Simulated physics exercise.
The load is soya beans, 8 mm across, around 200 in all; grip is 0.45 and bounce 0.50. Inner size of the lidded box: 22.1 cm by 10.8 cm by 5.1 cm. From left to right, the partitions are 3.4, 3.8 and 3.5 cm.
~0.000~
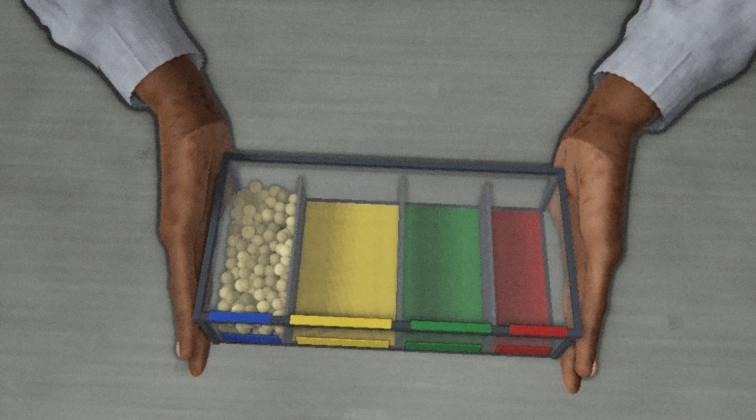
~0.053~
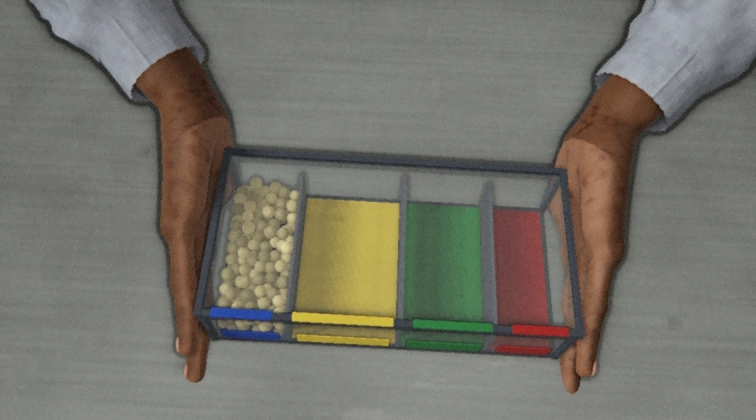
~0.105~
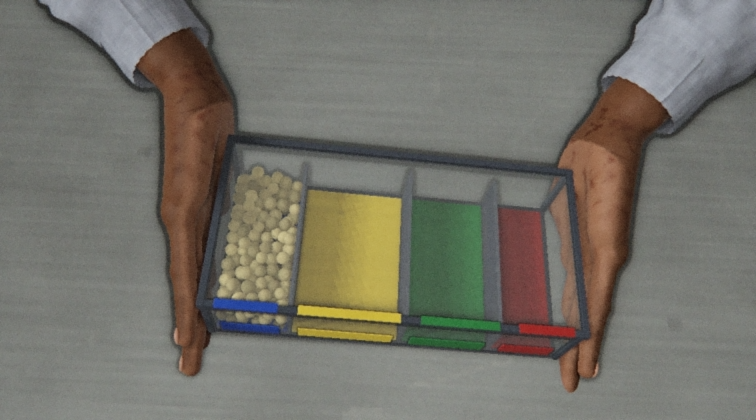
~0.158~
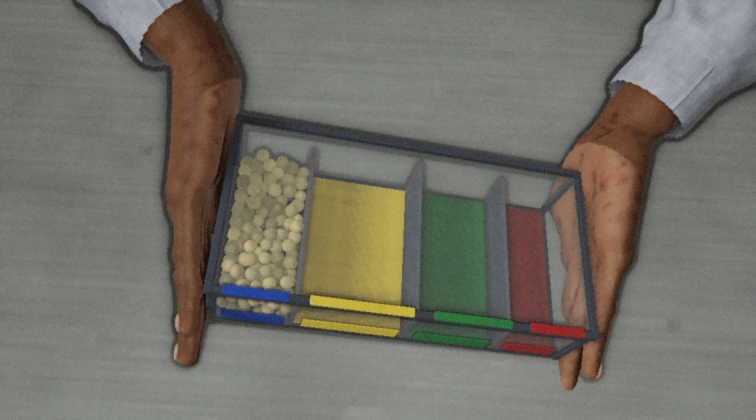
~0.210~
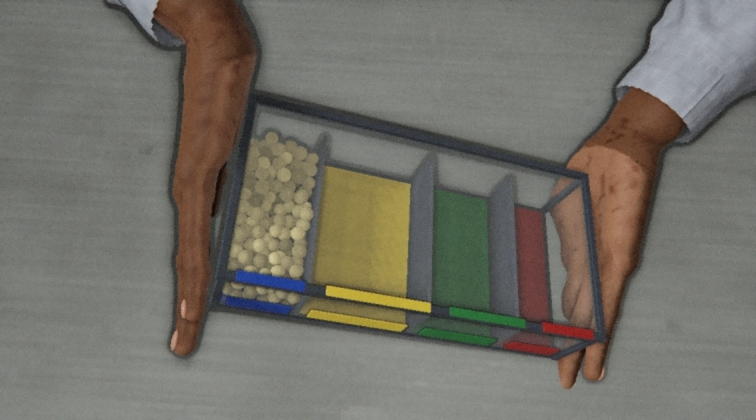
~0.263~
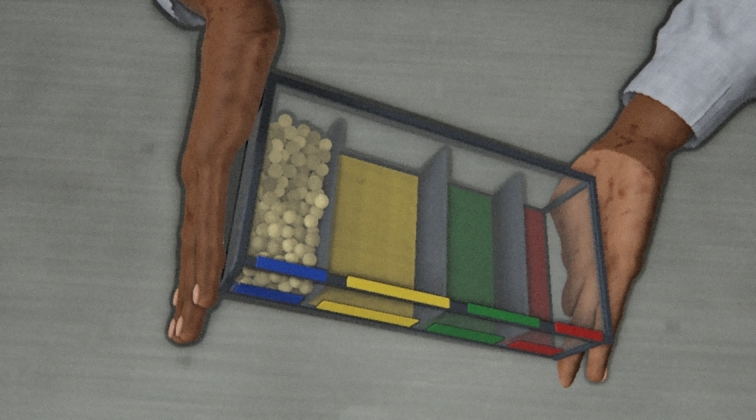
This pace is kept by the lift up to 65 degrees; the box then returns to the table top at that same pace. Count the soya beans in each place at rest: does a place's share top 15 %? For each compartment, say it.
Red: Does not, blue: Tops it, green: Does not, yellow: Tops it.
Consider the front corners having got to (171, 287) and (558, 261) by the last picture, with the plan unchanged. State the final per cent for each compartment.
Each compartment ends like this: Red 0 per cent, blue 100 per cent, green 0 per cent, yellow 0 per cent.
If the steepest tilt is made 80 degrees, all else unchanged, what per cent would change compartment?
40 percent.
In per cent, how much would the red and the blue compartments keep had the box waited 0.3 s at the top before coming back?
That would leave red with 0 percent and blue with 80 percent.
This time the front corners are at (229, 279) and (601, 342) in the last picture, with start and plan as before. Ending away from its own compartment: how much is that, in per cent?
Estimate: Near 20 %.
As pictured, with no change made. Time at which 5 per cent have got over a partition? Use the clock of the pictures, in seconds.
Close to the 0.75 s mark.
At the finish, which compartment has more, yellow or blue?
The blue one has more.
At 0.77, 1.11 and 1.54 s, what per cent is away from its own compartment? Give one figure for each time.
Sequence: 10 / 25 / 25.
After 0.77 s, tilt 63 degrees; blue 90 %, yellow 10 %.
Then, at 1.11 s, tilt 25 degrees; blue 75 %, yellow 25 %.
After 1.54 s, tilt 0 degrees; blue 75 %, yellow 25 %.
In the end, at 2.0 s, red 0 %, blue 75 %, green 0 %, yellow 25 %.
